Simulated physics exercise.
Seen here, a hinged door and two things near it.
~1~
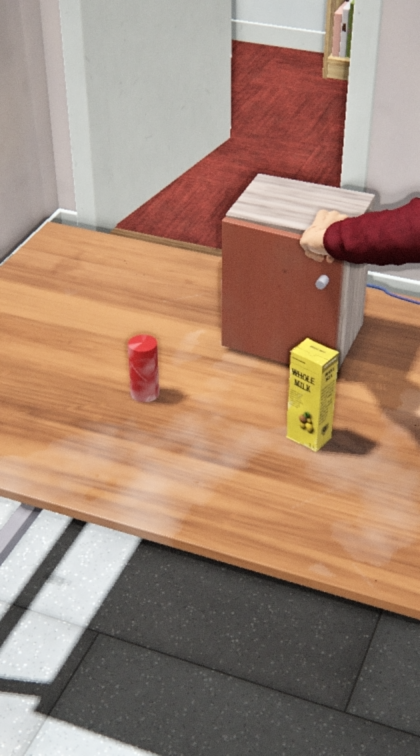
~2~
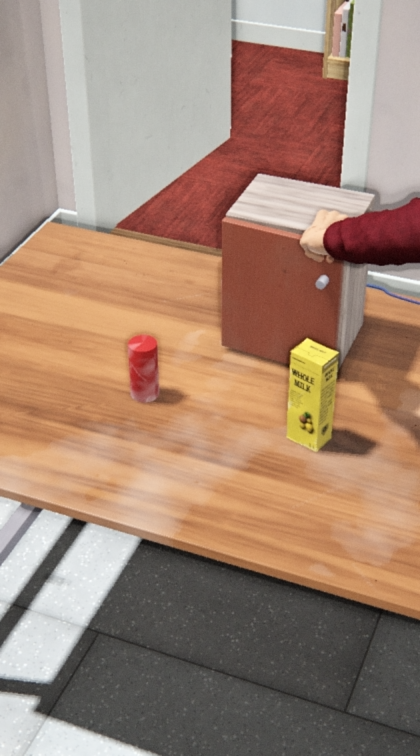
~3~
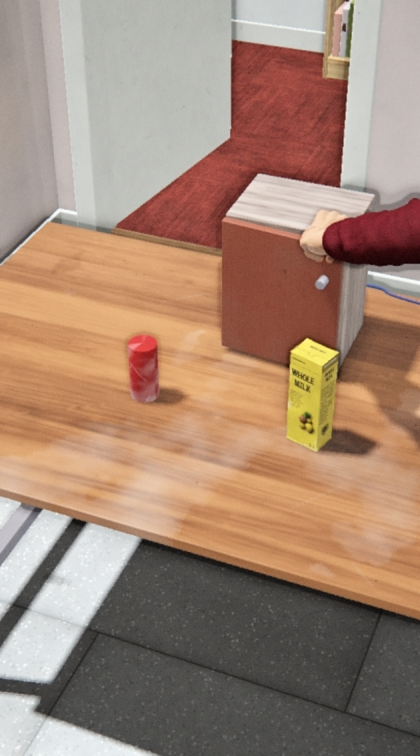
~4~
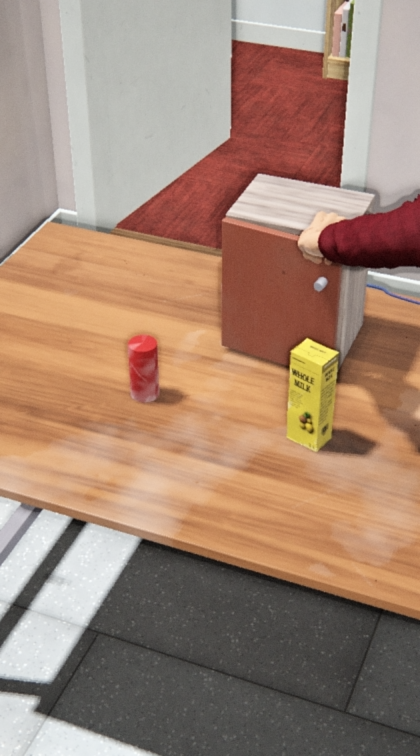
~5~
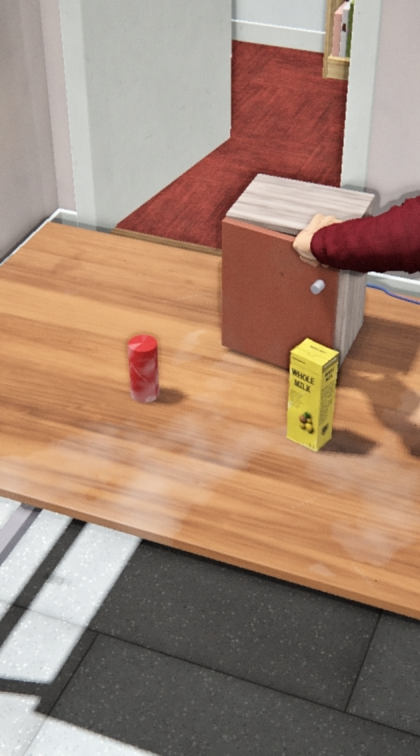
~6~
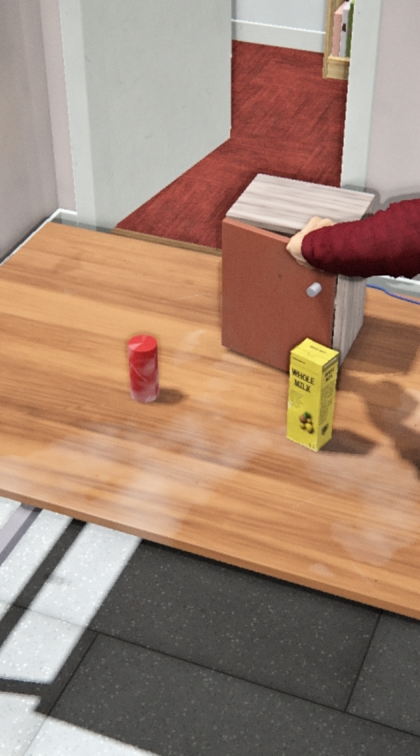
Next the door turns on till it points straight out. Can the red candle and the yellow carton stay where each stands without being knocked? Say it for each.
The red candle escapes contact, the yellow carton escapes contact.
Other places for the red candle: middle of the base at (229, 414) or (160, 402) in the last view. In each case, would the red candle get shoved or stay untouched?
One after another: It is struck; stays untouched.
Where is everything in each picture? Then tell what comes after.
In the first frame, door 4° open; red candle (144, 369); yellow carton (312, 396); door (277, 301).
In the second frame, door 4° open; yellow carton (312, 396); door (277, 301).
In the third frame, door 4° open; red candle (144, 369); door (277, 301).
In the fourth frame, door 6° open; yellow carton (312, 396); door (276, 302).
In the fifth frame, door 9° open; red candle (144, 369); door (275, 304).
In the sixth frame, door 12° open; red candle (144, 369); yellow carton (312, 396); door (273, 306).
Then, 0.96 s later than the last frame, door 53° open; red candle at rest near (144, 369); yellow carton at rest near (312, 396).
When it is over, the red candle stays untouched, near (144, 369); the yellow carton stays untouched, near (312, 396).
